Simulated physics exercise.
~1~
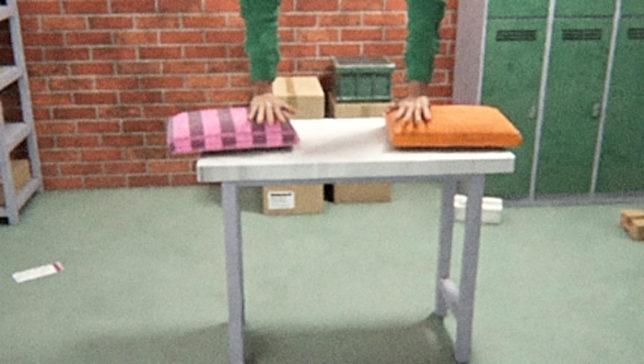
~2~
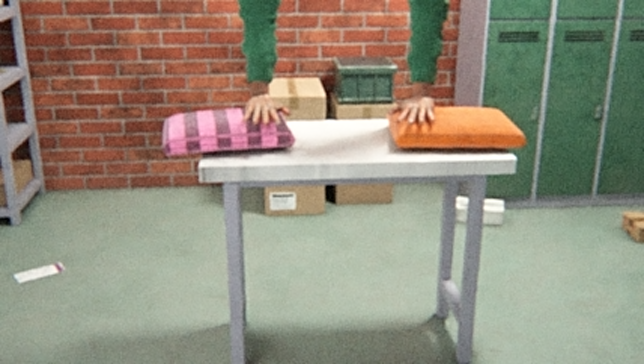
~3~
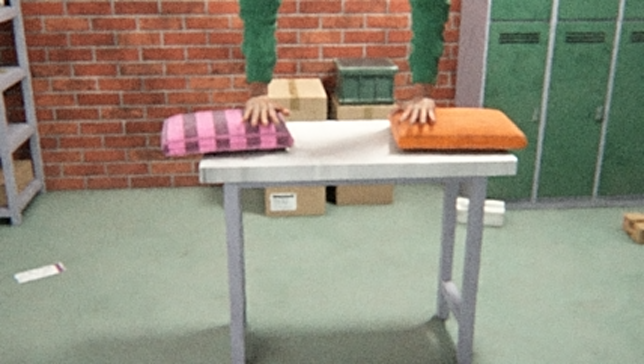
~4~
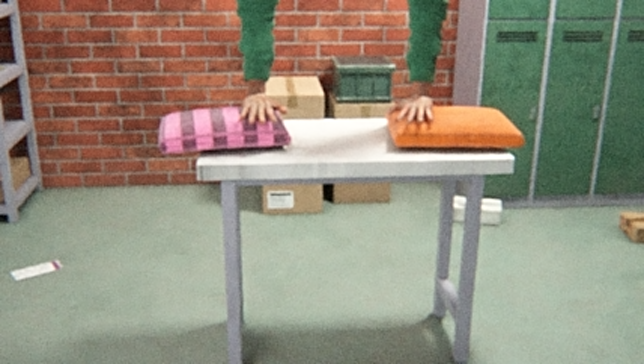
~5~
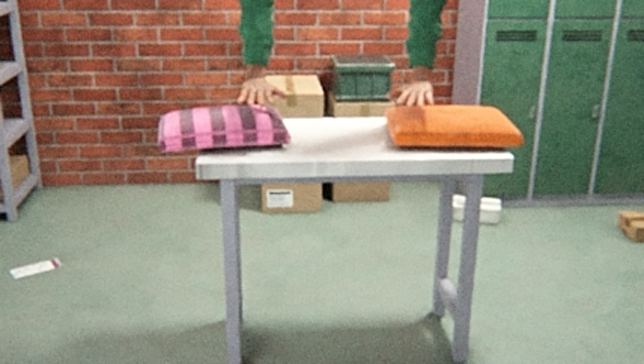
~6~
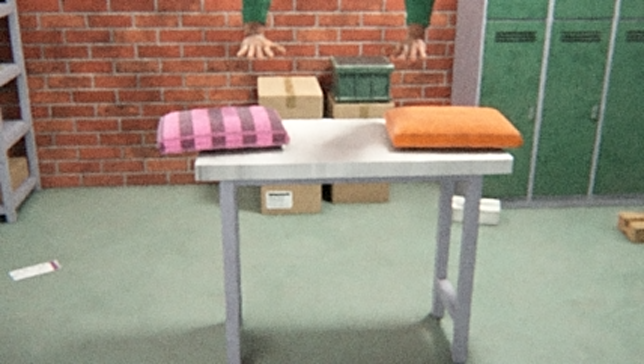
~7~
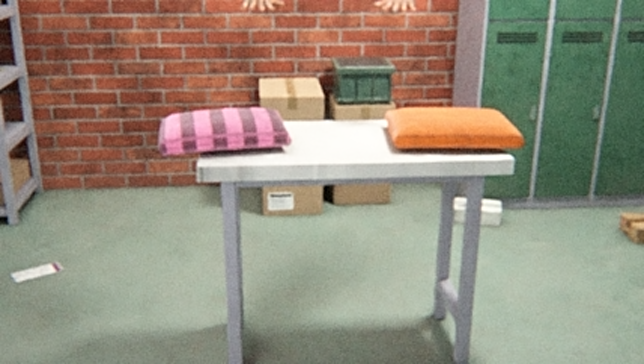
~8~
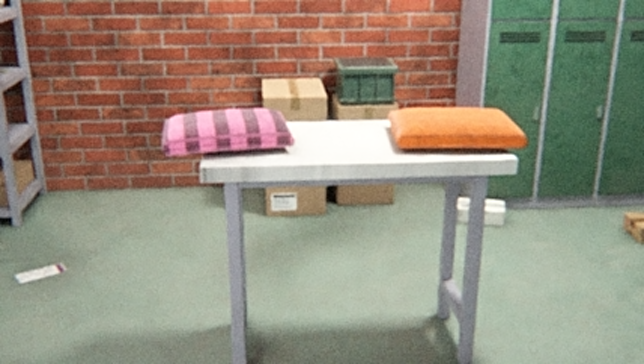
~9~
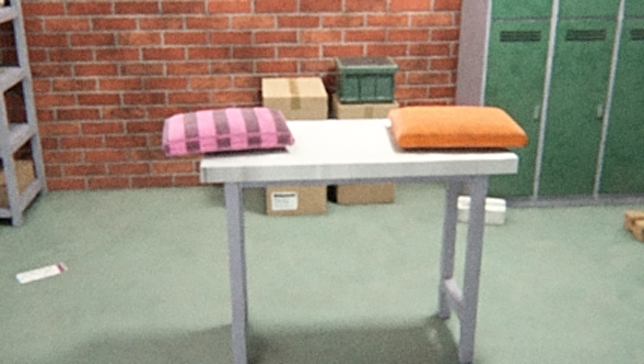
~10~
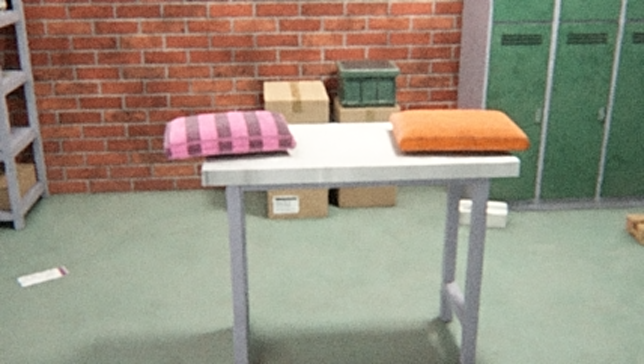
Two hands in green sleeves rested on a pink striped pillow and an orange pillow at opposite ends of a white side table, then lifted off and rose out of view, leaving both pillows sitting where they were.
